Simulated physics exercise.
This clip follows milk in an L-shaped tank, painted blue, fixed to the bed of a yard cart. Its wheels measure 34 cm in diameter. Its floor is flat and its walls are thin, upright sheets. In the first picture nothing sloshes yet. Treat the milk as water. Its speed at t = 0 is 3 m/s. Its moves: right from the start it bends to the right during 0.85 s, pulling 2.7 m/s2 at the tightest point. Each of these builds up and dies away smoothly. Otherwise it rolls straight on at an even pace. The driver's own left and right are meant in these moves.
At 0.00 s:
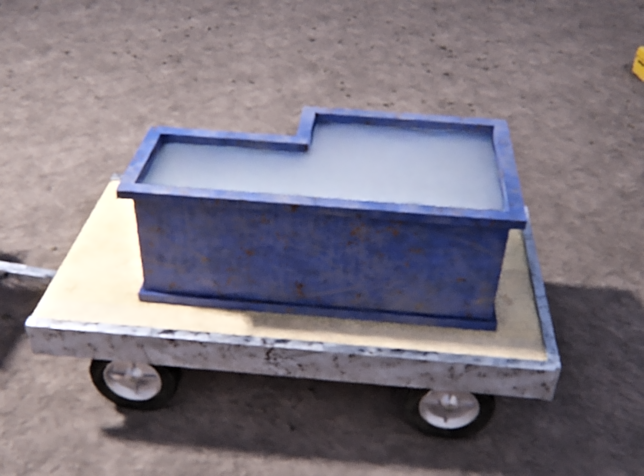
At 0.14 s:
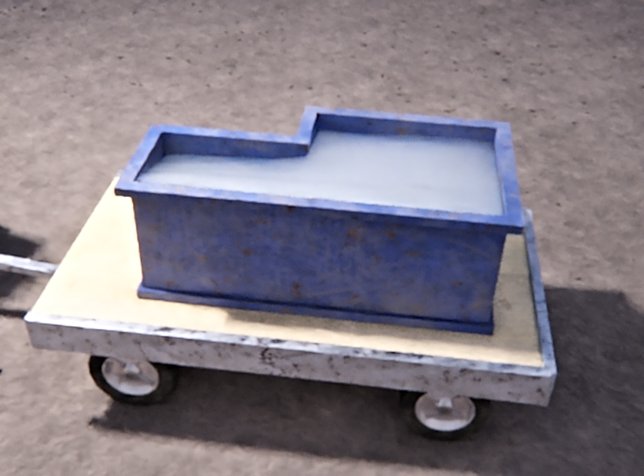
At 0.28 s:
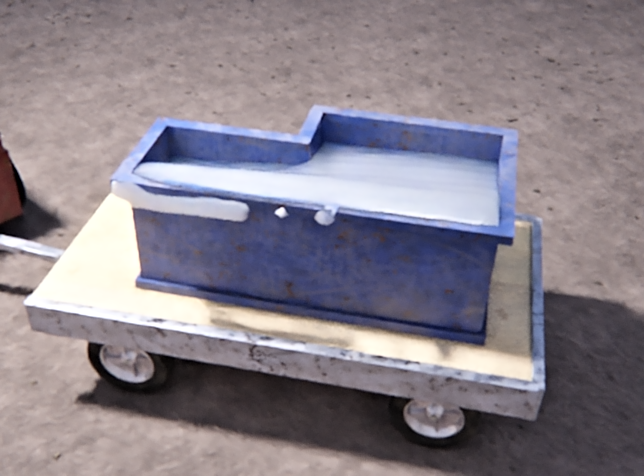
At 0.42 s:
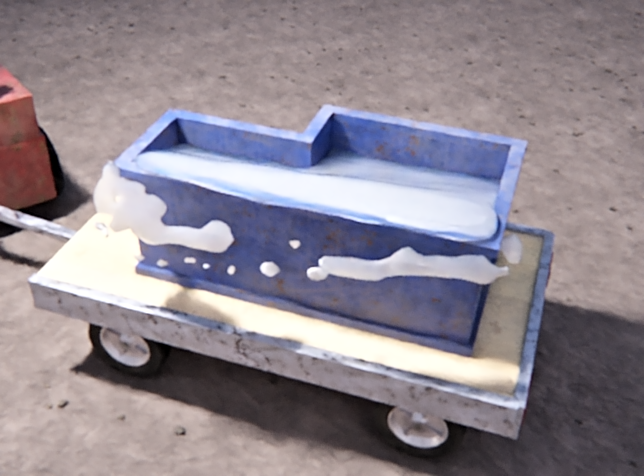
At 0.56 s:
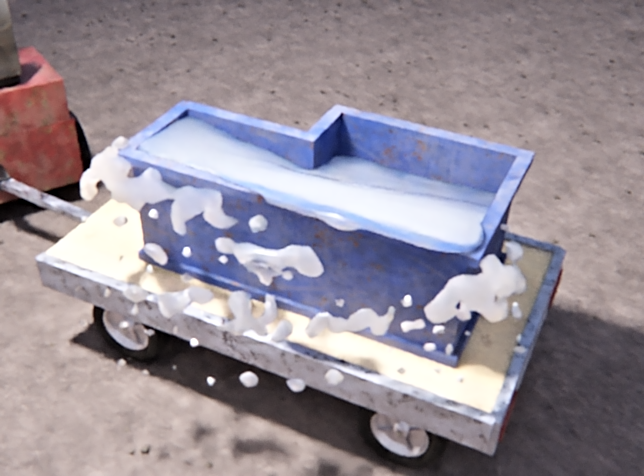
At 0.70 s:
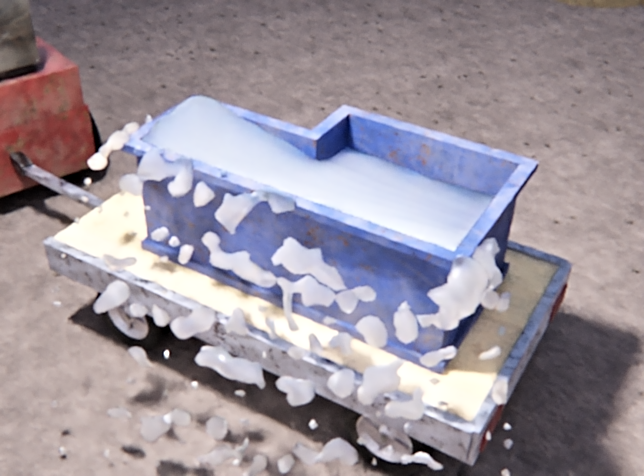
A blue L-shaped tank of milk rode on a flat cart behind a red vehicle as it turned, and the milk tilted towards the near side, slopped over the edge and splashed down in blobs.
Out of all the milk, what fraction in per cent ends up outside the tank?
Roughly 9 per cent of the milk is lost.
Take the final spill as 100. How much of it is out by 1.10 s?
About 80 per cent.
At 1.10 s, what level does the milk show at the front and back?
Front 42 cm, back 36 cm.
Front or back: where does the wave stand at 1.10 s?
At the front.
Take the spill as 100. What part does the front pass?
Some 10 per cent of it.
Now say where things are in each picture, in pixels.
The first frame shows level at the front (176, 152); level at the back (475, 140); still flat; the front is on the left, levels are read along the far wall; a wheel hub at (449, 414).
The second frame shows level at the front (178, 162); level at the back (476, 147); rising 9° towards the near side.
The third frame shows level at the front (181, 162); level at the back (479, 163); rising 18° towards the near side.
The fourth frame shows level at the front (187, 150); level at the back (483, 182); rising 23° towards the near side.
The fifth frame shows level at the front (193, 123); level at the back (485, 198); rising 3° towards the front and 20° towards the near side; milk is coming over the near side.
The sixth frame shows level at the front (200, 104); level at the back (487, 202); rising 6° towards the front and 12° towards the near side; a wheel hub at (380, 444); milk is coming over the near side.
By 1.10 s front 42 cm, middle 41 cm, back 35 cm above the floor; the loss stands at 7 per cent, over the near side.
By 1.50 s front 33 cm, middle 36 cm, back 46 cm above the floor; the loss stands at 8 per cent, over the near side.
By 2.00 s front 39 cm, middle 41 cm, back 38 cm above the floor; the loss stands at 9 per cent, over the near side.
By 3.84 s the loss stands at 9 per cent, over the near side, 25 of 263 litres.
